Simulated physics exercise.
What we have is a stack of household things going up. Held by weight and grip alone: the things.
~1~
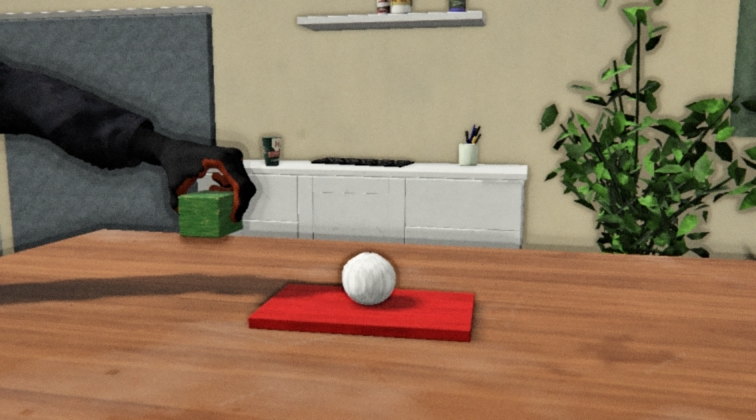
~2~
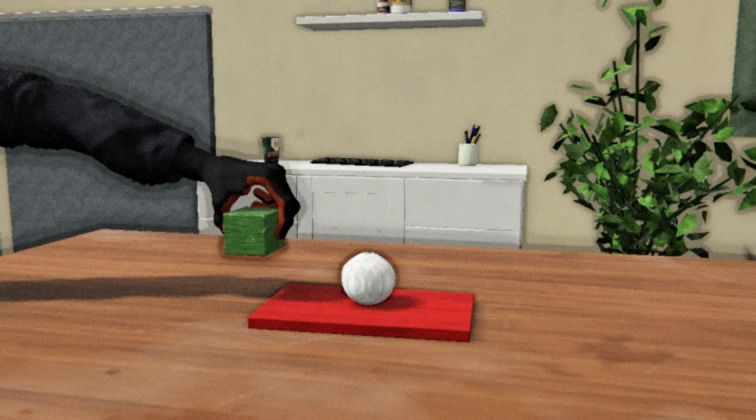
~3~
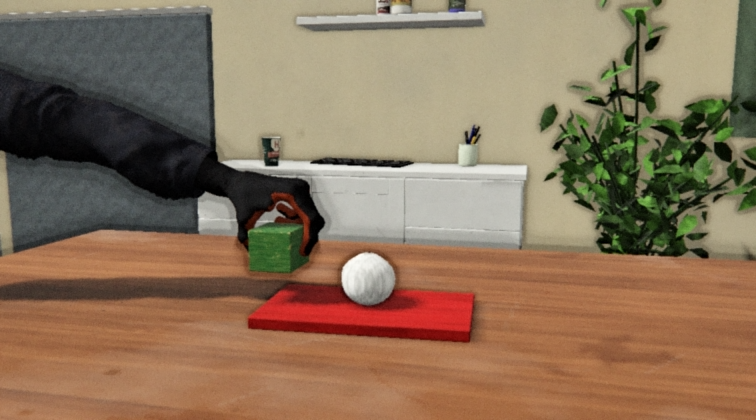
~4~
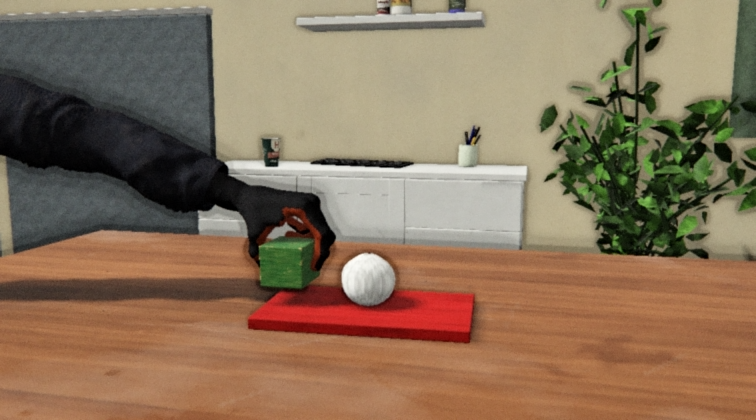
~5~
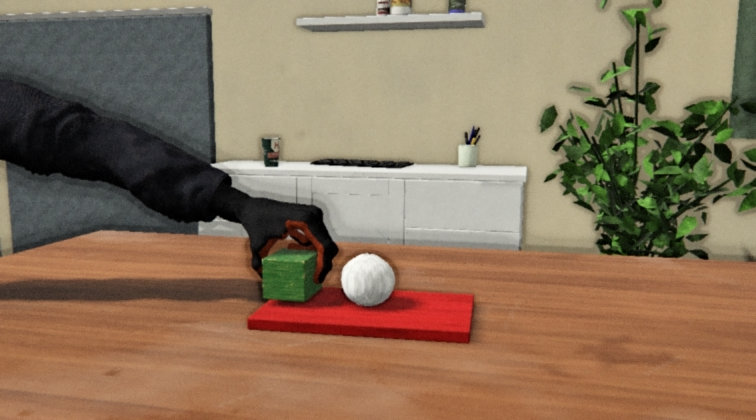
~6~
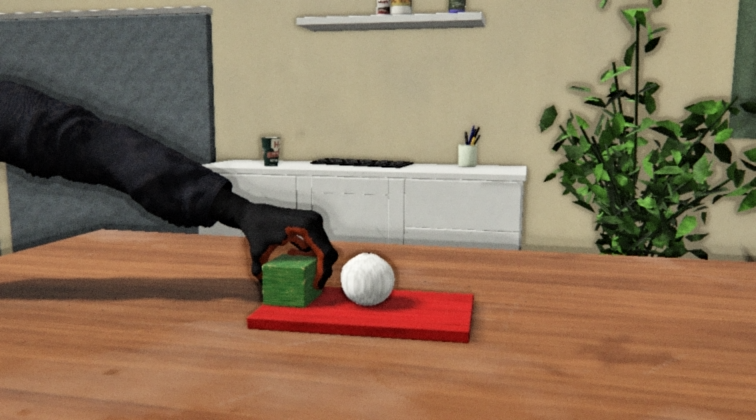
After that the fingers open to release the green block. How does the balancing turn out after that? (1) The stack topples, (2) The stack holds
2.
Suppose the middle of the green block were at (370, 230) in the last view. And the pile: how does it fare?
Topples.
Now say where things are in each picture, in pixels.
Coming down; green block (212, 213); white onion (369, 278), in the first picture.
Coming down; green block (256, 231); white onion (368, 278), in the second picture.
Coming down; green block (280, 247); white onion (368, 279), in the third picture.
Coming down; green block (291, 261); white onion (368, 279), in the fourth picture.
Coming down; green block (293, 273); white onion (368, 280), in the fifth picture.
Set down, still held; green block (293, 280); white onion (368, 279), in the sixth picture.
Then, 0.90 s past the last view, nothing moves.
Then, 1.80 s past the last view, green block resting near (293, 280).
Finally, all 3 still in place. Final places as the last picture's camera would see them, green block near (293, 280). The pile holds.
